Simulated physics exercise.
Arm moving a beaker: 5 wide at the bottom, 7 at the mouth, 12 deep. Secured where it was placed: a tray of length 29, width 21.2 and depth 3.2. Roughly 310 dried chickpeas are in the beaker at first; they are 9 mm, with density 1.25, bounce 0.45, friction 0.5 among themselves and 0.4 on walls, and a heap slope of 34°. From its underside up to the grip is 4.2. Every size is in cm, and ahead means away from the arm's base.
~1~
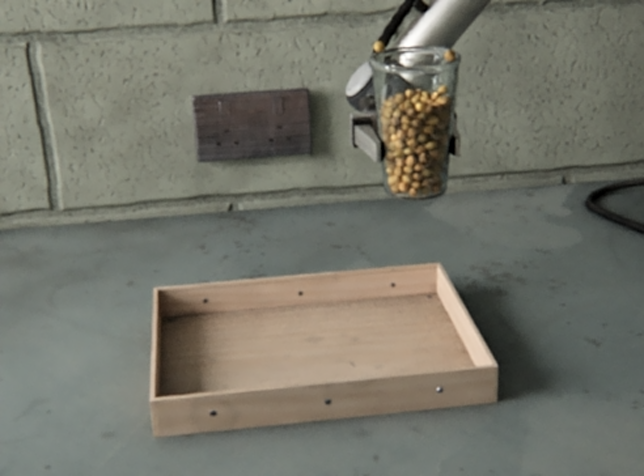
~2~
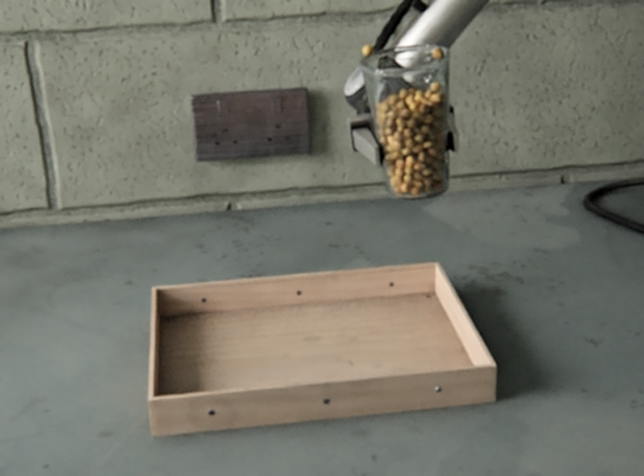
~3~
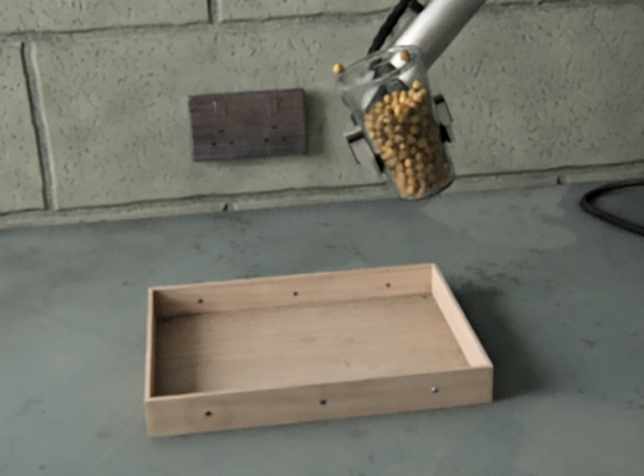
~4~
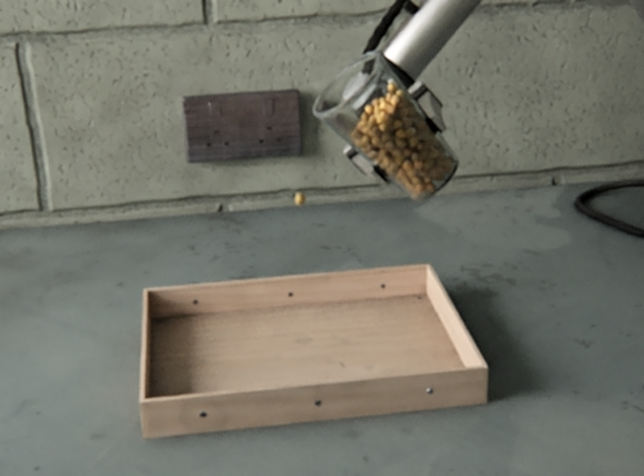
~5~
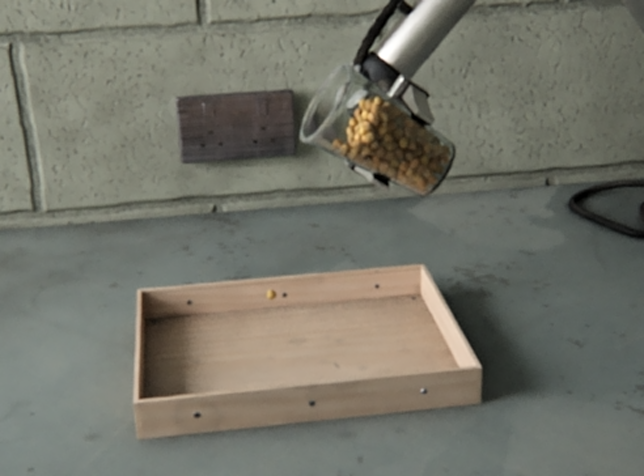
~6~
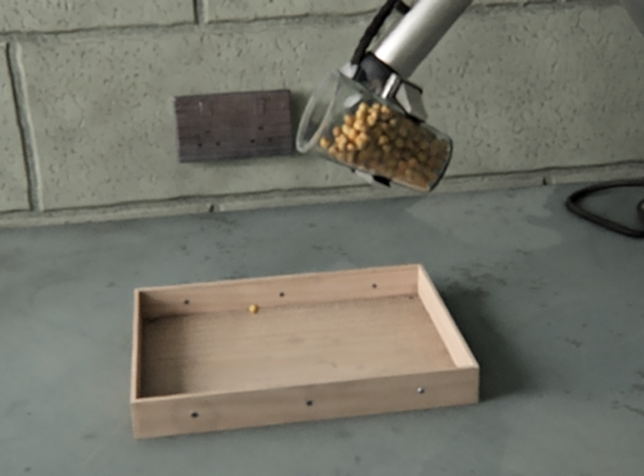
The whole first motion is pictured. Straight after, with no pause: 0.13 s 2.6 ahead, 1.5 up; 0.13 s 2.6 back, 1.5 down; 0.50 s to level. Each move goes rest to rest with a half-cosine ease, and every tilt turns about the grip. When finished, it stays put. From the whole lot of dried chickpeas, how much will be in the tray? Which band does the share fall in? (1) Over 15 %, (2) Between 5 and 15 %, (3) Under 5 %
(3) Under 5 %.
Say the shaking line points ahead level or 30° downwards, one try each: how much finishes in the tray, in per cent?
0 and 0 %.
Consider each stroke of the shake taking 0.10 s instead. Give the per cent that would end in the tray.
It would come to roughly 10 %.
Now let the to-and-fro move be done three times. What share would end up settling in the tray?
Roughly 10 in a hundred.
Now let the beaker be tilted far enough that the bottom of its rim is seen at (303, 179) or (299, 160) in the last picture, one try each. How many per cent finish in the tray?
Estimates in order: 25 % and 5 %.
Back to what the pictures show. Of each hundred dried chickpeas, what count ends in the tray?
Estimate: Roughly 0 %.
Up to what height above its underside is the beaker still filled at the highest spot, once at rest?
Roughly 10.5 cm.
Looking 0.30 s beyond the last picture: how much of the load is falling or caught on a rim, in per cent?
Roughly 1 per cent.
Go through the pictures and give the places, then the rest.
The first picture shows the beaker middle at (416, 126), level; upper third of the load around (417, 109), from x 380 to 450, top at y 45; 308 in the beaker.
The second picture shows the beaker middle at (412, 126), tilted 6° forward; upper third of the load around (412, 109), from x 370 to 440, top at y 50.
The third picture shows the beaker middle at (403, 128), tilted 21° forward; upper third of the load around (402, 112), from x 340 to 445, top at y 55; 307 in the beaker, 1 in flight or on a rim.
The fourth picture shows the beaker middle at (393, 133), tilted 40° forward; upper third of the load around (390, 118), from x 300 to 450, top at y 85; 307 in the beaker, 1 in flight or on a rim.
The fifth picture shows the beaker middle at (383, 138), tilted 55° forward; upper third of the load around (380, 124), from x 270 to 445, top at y 100; 307 in the beaker, 1 in the tray.
The sixth picture shows the beaker middle at (379, 139), tilted 61° forward; upper third of the load around (377, 127), from x 255 to 440, top at y 105; 307 in the beaker, 1 in the tray.
Then, 0.30 s on, tilted 60° forward, highest piece 24 above the table; 305 in the beaker, 1 in the tray, 2 in flight or on a rim.
Then, 0.61 s on, tilted 13° forward, highest piece 27 above the table; 305 in the beaker, 3 in the tray.
Then, 0.96 s on, level, highest piece 27 above the table; 305 in the beaker, 3 in the tray.
Then, 2.01 s on, level, highest piece 27 above the table; 305 in the beaker, 3 in the tray.
In the end, 305 in the beaker, 3 in the tray. That is 1 % in the tray.
